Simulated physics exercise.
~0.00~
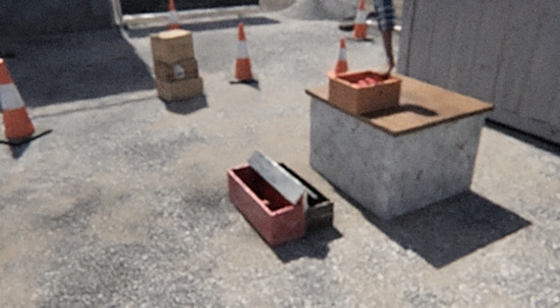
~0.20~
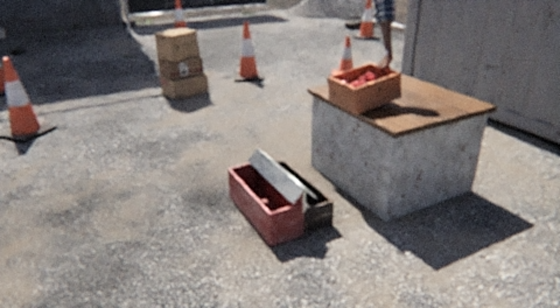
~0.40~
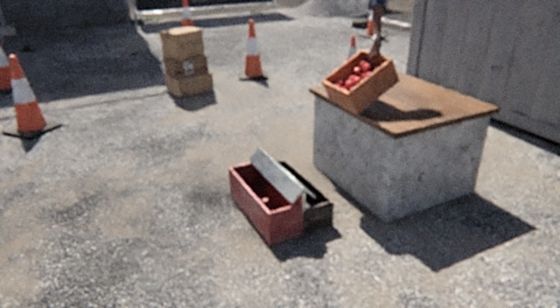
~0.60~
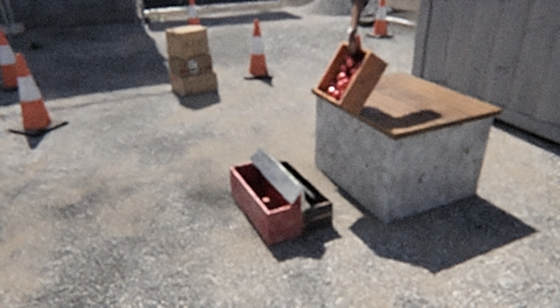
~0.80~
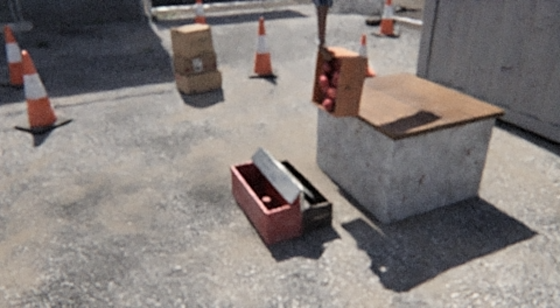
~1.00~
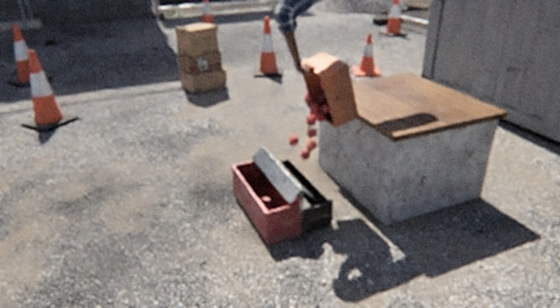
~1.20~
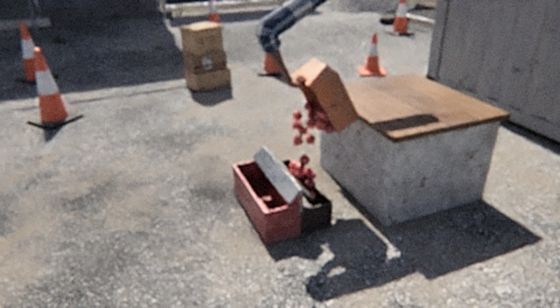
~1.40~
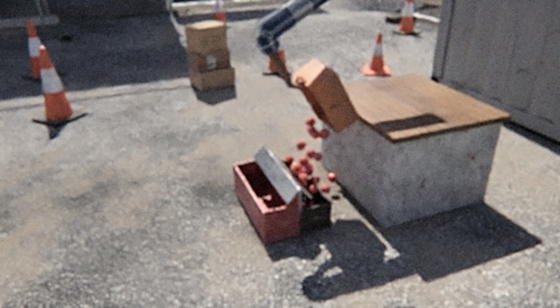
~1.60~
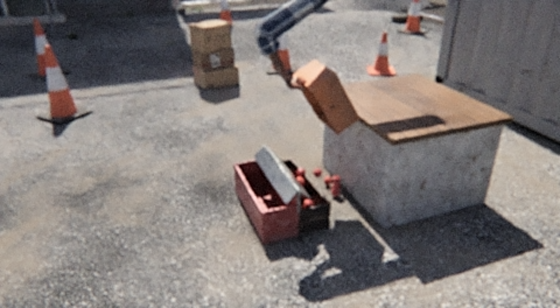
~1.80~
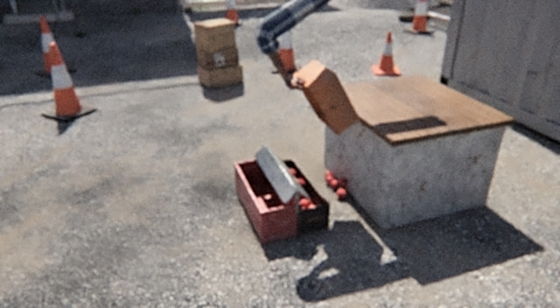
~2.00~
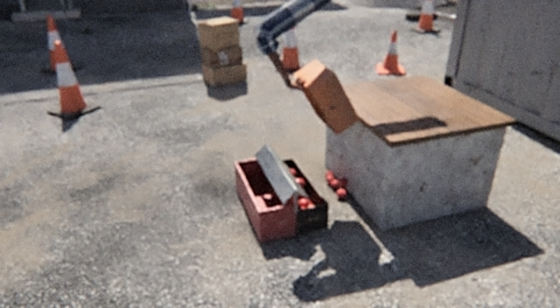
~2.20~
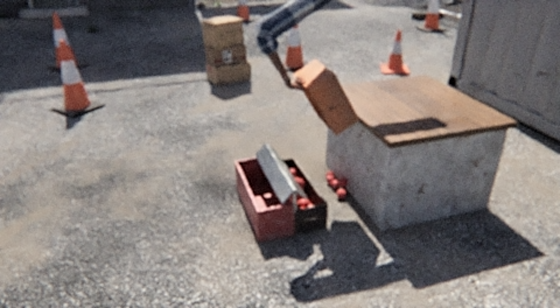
Orange crate of red tomatoes being tipped off a bench by an arm, most landing in the black bin, a few beside it.
